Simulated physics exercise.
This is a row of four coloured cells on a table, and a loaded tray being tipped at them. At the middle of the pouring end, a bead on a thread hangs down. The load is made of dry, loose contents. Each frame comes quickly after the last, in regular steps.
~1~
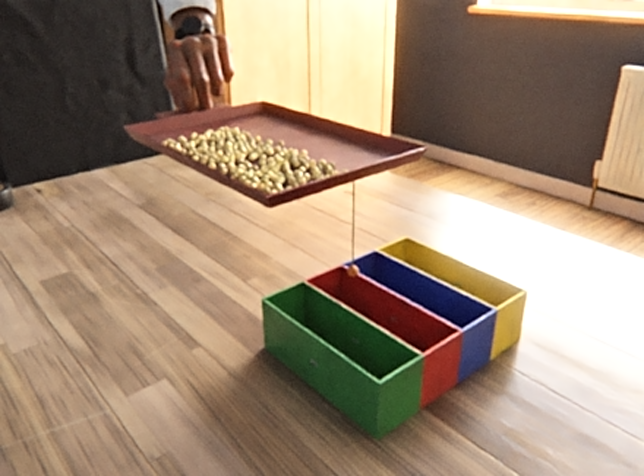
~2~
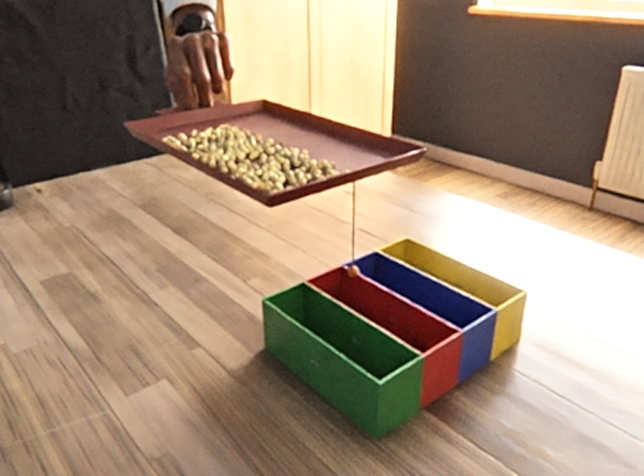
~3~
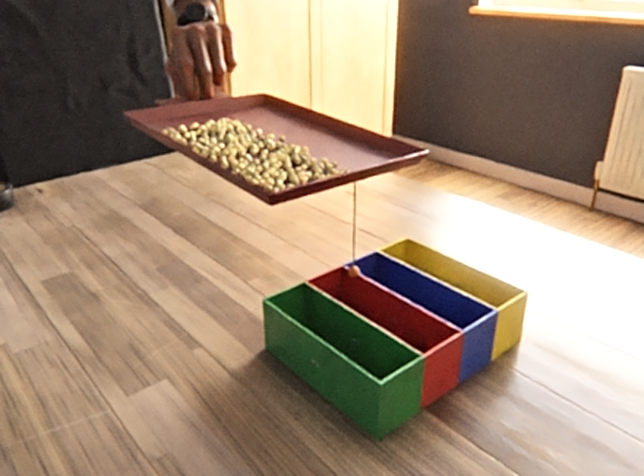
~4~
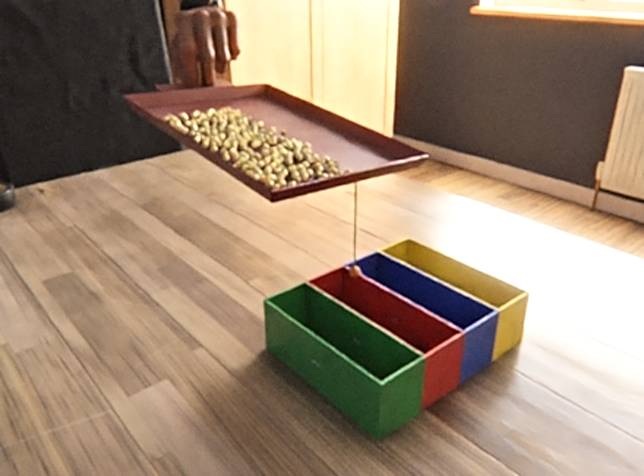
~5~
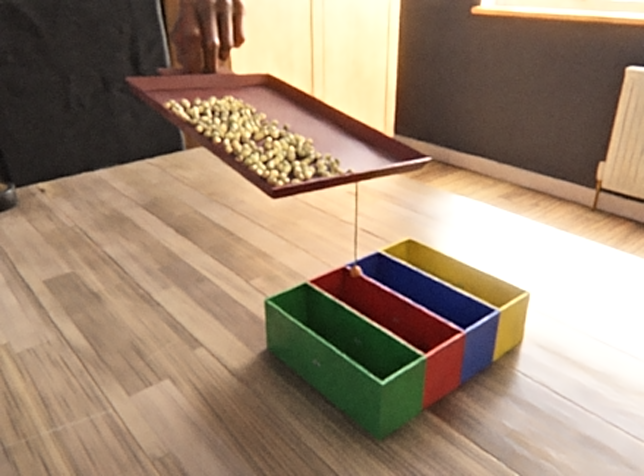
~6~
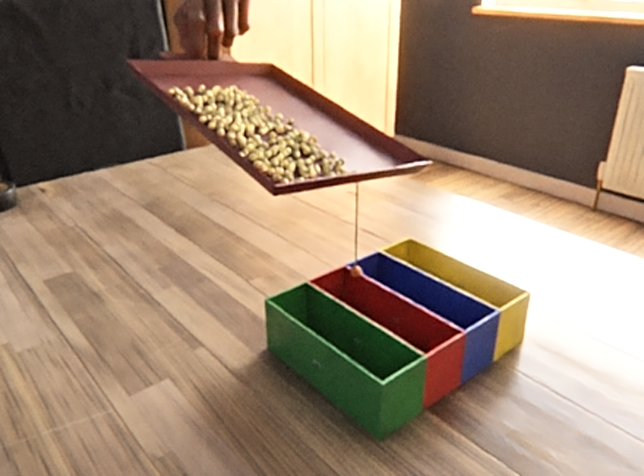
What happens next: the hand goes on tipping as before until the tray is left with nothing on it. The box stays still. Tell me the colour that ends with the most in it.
That would be yellow.
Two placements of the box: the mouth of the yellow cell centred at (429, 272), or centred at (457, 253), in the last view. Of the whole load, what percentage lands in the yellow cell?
In the first position around 70 percent, in the second around 20 percent.
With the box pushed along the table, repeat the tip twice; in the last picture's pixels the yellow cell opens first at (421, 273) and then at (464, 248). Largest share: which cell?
In the first case it's the yellow one, in the second it's the blue one.
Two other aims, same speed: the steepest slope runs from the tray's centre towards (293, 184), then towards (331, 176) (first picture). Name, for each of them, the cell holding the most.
First: The green one, second: The cell in green.
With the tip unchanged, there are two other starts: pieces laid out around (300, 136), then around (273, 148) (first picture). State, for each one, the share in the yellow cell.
Try 1: 80 %; try 2: 60 %.
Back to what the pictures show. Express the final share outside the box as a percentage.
10 %.
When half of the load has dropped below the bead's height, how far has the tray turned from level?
At roughly 70°.
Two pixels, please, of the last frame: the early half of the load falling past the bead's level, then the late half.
Near (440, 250) to start, and near (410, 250) afterwards.
Just after the last frame, tray tipped steeply; roughly half on the tray; roughly a quarter in the yellow cell; about a tenth in the blue cell; about a tenth falling or outside the box.
A moment on, tray tipped right over; roughly two thirds in the yellow cell; roughly a quarter in the blue cell; just a few in the red cell; about a tenth falling or outside the box.
Further on, tray tipped past a quarter turn; roughly two thirds in the yellow cell; roughly a quarter in the blue cell; just a few in the red cell; about a tenth falling or outside the box.
When it is over, tray tipped past a quarter turn; roughly two thirds in the yellow cell; roughly a quarter in the blue cell; just a few in the red cell; not one in the green cell; about a tenth outside the box.
